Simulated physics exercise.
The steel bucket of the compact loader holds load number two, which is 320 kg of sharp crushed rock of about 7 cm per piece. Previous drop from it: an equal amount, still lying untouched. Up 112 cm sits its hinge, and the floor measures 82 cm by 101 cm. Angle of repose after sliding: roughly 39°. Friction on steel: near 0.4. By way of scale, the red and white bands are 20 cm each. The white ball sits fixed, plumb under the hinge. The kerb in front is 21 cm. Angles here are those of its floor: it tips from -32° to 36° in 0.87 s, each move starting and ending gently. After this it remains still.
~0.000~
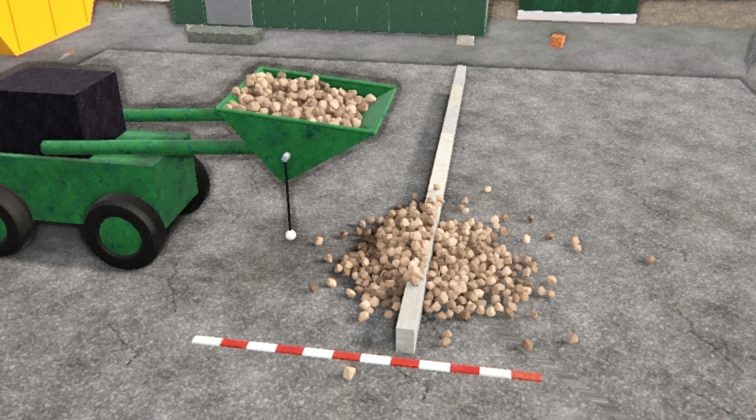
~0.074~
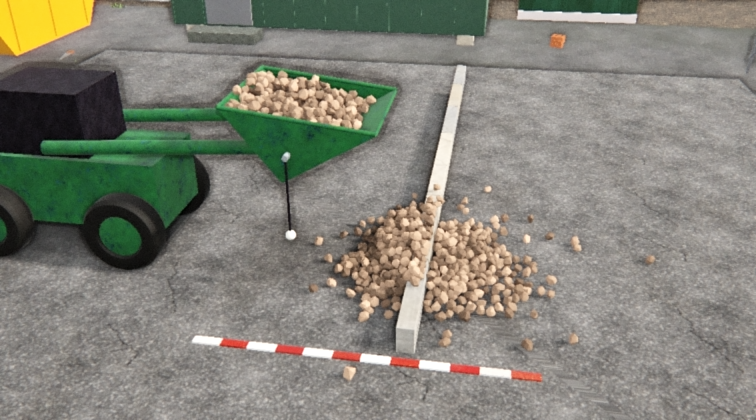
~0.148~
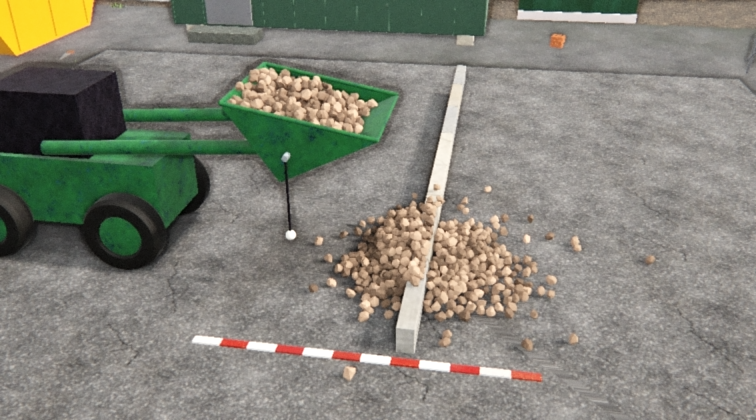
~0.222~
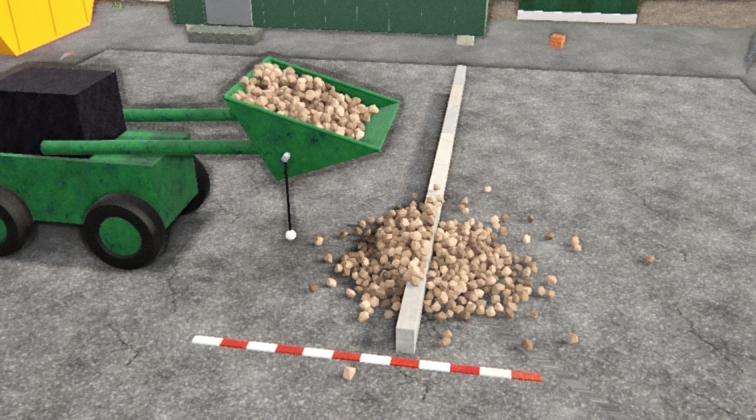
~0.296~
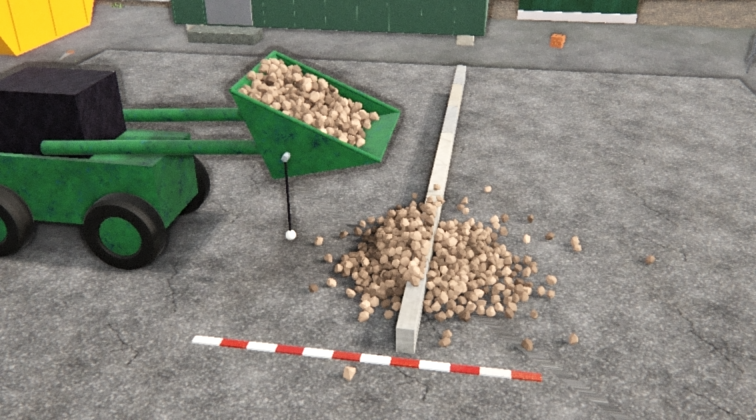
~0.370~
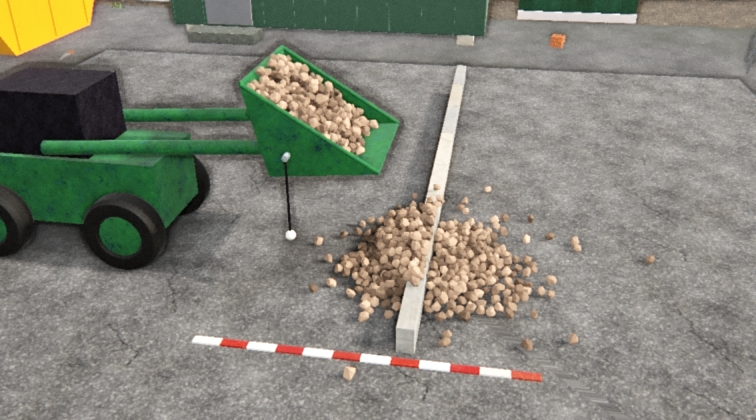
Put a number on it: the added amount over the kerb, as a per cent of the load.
15 percent, roughly.
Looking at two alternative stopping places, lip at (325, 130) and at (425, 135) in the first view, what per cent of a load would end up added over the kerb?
I'd expect near 0 per cent first and near 85 per cent next.
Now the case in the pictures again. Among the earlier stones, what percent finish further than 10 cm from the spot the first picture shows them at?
The answer is about 5 per cent.
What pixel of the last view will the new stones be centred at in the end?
Roughly at (387, 241) in the last picture.
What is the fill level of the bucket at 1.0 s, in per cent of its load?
It holds some 80 percent.
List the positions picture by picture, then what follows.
The first frame shows lip at (375, 133), floor tilted -32°, highest stones at (277, 83). The earlier load is highest near (423, 232), 31 cm above ground level, 55 % on this side of the kerb, 46 % over the kerb.
The second frame shows lip at (376, 135), floor tilted -31°, highest stones at (278, 82); the stones move at 0.1 m/s on average.
In the third frame, the bucket is at -27°, its lip at (378, 141); the top of the load is at (272, 78); the stones move at 0.3 m/s on average.
In the fourth frame, the bucket is at -21°, its lip at (379, 150); the top of the load is at (269, 73); the stones move at 0.4 m/s on average.
In the fifth frame, the bucket is at -14°, its lip at (380, 161); the top of the load is at (275, 69); the stones move at 0.4 m/s on average.
The sixth frame shows lip at (379, 174), floor tilted -6°, highest stones at (281, 64); the stones move at 0.5 m/s on average.
After 0.6 s the floor is at 25°; in per cent of one load, 100 in the bucket, 55 on this side of the kerb, 46 over the kerb; the foremost stones are at (571, 271).
After 1.0 s the floor is at 36°; in per cent of one load, 80 in the bucket, 75 on this side of the kerb, 46 over the kerb; the foremost stones are at (571, 271).
After 1.3 s the floor is at 36°; in per cent of one load, 32 in the bucket, 120 on this side of the kerb, 48 over the kerb; the foremost stones are at (571, 271).
After 3.9 s the floor is at 36°; in per cent of one load, 0 in the bucket, 140 on this side of the kerb, 61 over the kerb; the foremost stones are at (581, 269). Net gain over the kerb, 15.
